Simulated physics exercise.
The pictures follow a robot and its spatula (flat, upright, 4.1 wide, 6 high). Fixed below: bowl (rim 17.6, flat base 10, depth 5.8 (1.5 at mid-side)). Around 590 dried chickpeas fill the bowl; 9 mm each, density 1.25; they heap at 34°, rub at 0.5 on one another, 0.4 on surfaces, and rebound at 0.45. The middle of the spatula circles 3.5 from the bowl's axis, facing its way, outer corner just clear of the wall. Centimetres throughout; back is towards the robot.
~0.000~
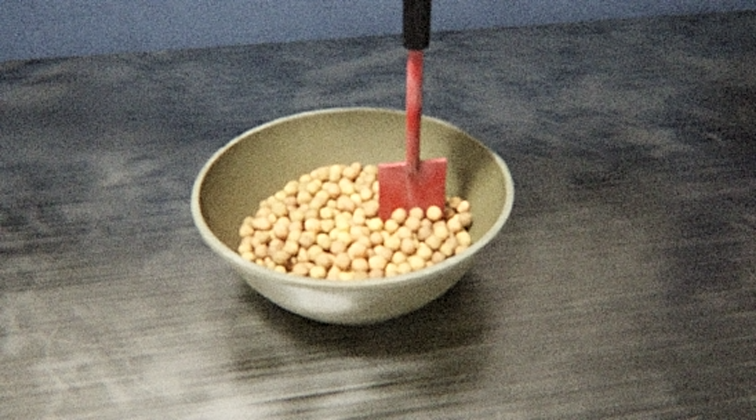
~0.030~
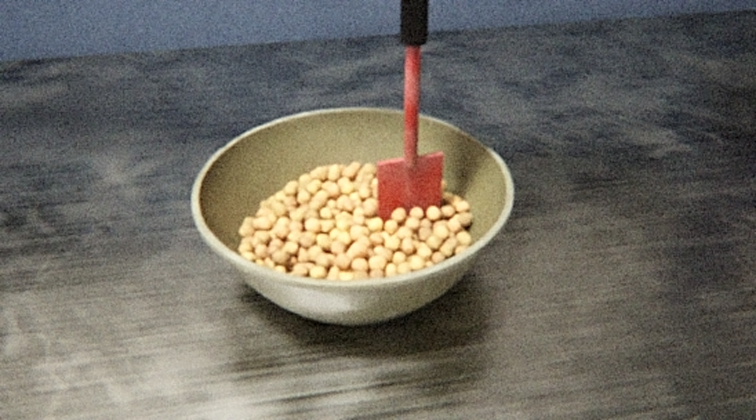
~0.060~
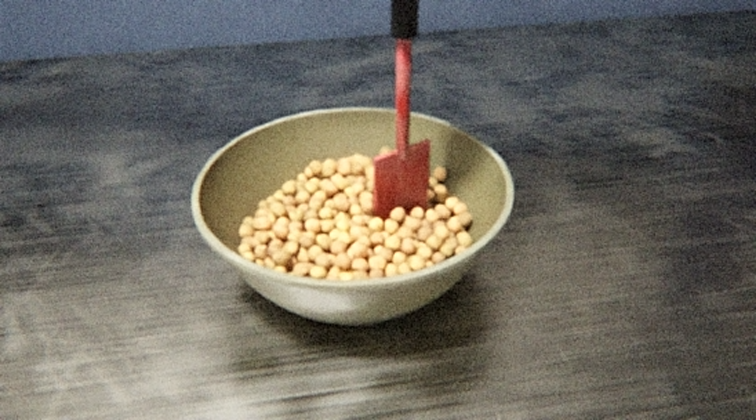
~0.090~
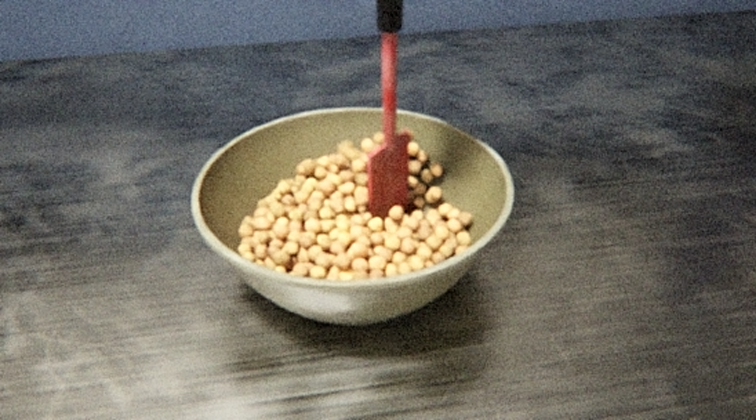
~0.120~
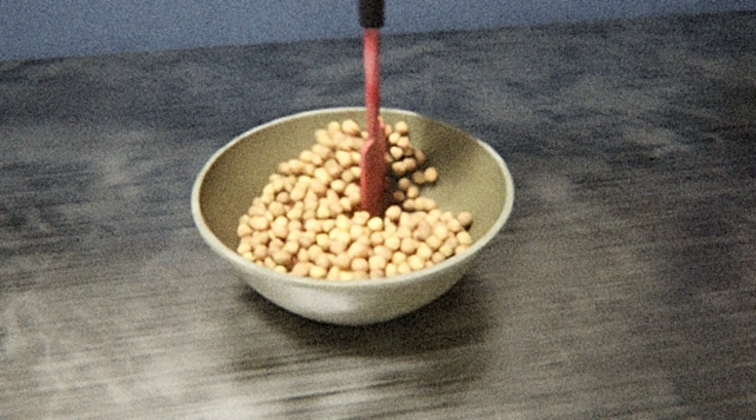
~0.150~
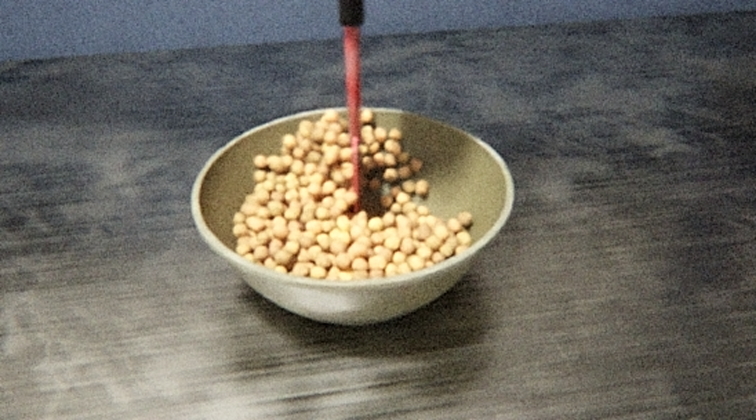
A bowl of chickpeas sits still while a red spatula turns and sweeps them leftward.
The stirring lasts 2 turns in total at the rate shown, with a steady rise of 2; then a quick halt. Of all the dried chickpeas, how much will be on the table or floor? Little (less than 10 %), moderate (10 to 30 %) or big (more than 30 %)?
A little share, less than 10 %, ends on the table or floor.
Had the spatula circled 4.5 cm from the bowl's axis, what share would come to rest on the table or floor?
It would be near 10 per cent.
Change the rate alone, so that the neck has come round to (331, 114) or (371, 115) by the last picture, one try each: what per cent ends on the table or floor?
Some 10 and 0 per cent.
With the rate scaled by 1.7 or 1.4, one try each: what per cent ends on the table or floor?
About 20 and 15 per cent.
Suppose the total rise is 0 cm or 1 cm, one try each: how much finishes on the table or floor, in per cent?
Some 10 and 5 per cent.
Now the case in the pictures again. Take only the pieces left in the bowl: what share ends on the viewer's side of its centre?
Some 50 per cent.
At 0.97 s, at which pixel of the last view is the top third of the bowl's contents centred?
Around (307, 240).
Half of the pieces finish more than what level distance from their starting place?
Some 6 cm.
After 0.56 s, 331° round, highest piece 7 above the table; 572 in the bowl, 15 on the table or floor, 2 in flight or on the tool.
After 0.97 s, 222° round, highest piece 7 above the table; 571 in the bowl, 18 on the table or floor.
After 1.38 s, 0° round, highest piece 5 above the table; 570 in the bowl, 19 on the table or floor.
After 2.08 s, 0° round, highest piece 5 above the table; 570 in the bowl, 19 on the table or floor.
In the end, 570 in the bowl, 19 on the table or floor. That is 3 % on the table or floor.
